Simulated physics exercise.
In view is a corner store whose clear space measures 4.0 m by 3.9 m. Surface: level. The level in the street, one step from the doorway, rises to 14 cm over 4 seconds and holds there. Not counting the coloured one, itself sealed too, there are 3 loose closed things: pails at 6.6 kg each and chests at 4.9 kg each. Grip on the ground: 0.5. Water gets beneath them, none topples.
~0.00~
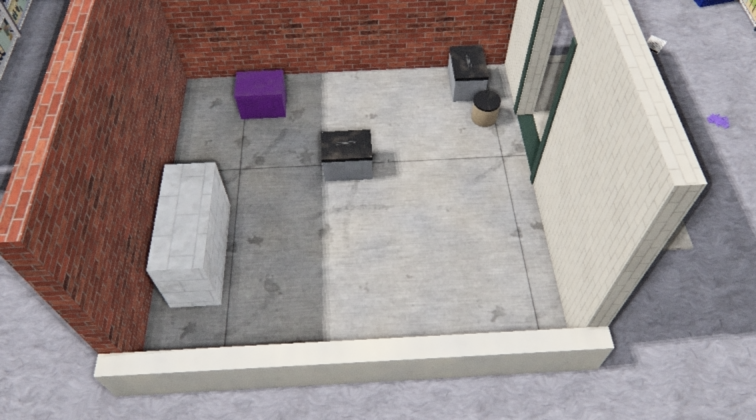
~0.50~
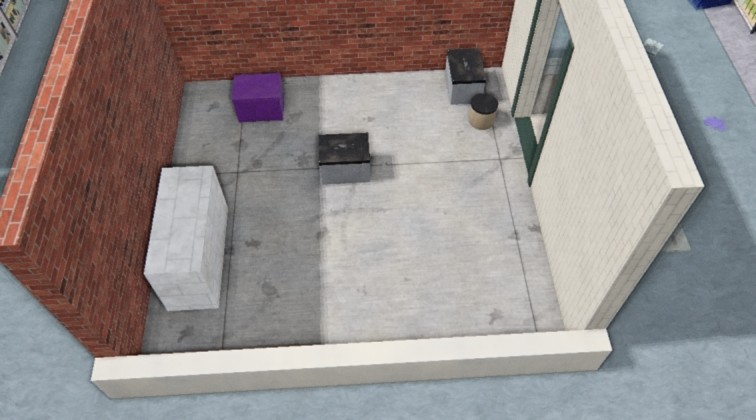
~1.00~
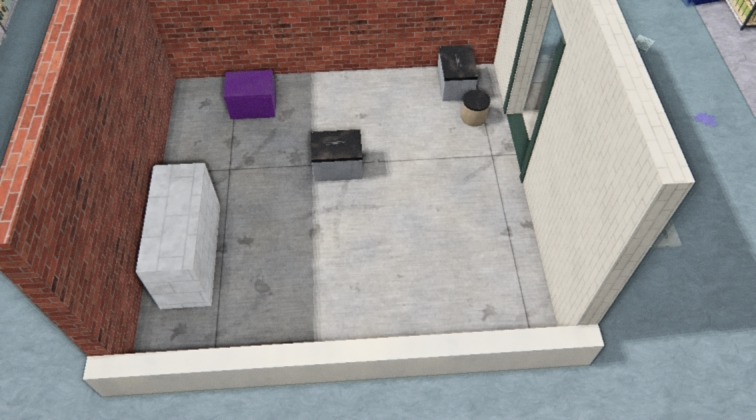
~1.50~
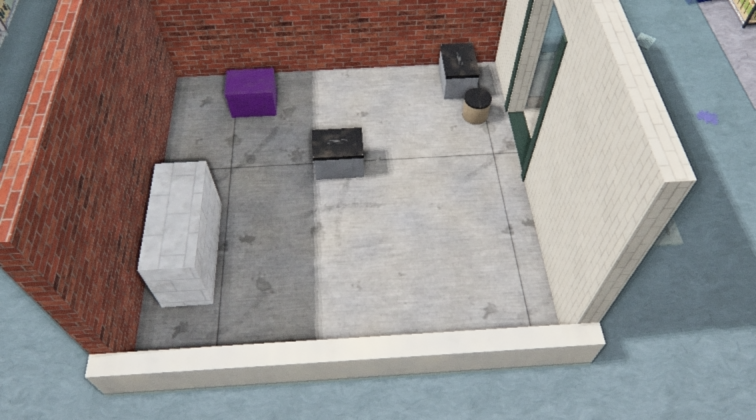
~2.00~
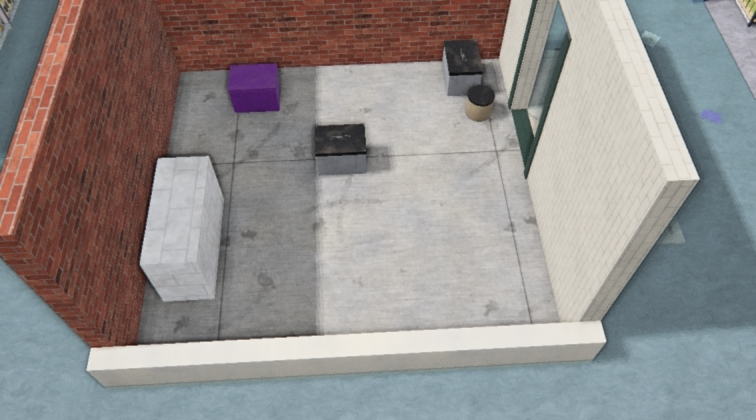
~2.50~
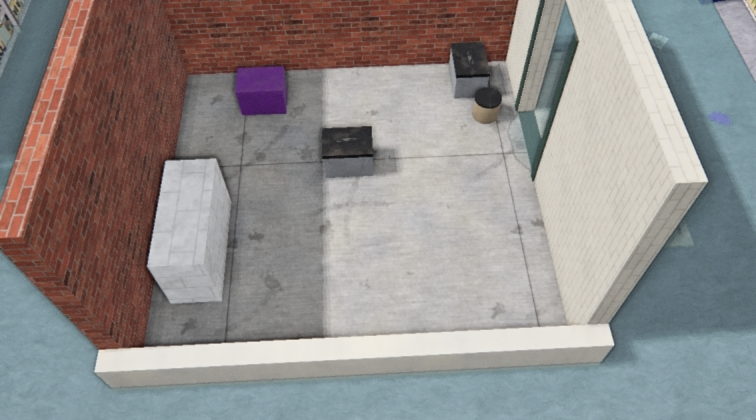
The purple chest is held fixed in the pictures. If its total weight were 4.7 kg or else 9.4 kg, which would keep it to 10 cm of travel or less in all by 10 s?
Final guess: It must have the heavier ballast.
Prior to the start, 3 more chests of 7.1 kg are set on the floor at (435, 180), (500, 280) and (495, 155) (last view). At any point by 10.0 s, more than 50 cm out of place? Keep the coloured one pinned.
First: Beyond the limit; second: Inside the limit; third: Beyond the limit.
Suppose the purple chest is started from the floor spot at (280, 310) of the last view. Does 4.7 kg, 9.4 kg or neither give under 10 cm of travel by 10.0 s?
Looking at the loads, neither keeps it.
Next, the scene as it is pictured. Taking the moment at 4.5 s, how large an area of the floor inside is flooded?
Somewhere about 4.0 m2, give or take.
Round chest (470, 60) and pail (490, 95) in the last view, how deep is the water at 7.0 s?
Close to 2 and 4 centimetres.
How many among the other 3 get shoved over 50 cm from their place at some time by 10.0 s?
2.
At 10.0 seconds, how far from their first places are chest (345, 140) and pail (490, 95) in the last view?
140 cm, 20 cm.
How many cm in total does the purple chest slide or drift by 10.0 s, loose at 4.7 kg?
Around 40 cm in total.
After 3.5 s the purple chest would be 0 cm from its start with 4.7 kg and 0 cm from its start with 9.4 kg; 0 cm of water round it then.
After 4.5 s the purple chest would be 0 cm from its start with 4.7 kg and 0 cm from its start with 9.4 kg; 0 cm of water round it then.
After 7.0 s the purple chest would be 10 cm from its start with 4.7 kg and 0 cm from its start with 9.4 kg; 2 cm of water round it then.
After 10.0 s the purple chest would be 38 cm from its start with 4.7 kg and 0 cm from its start with 9.4 kg; 4 cm of water round it then.
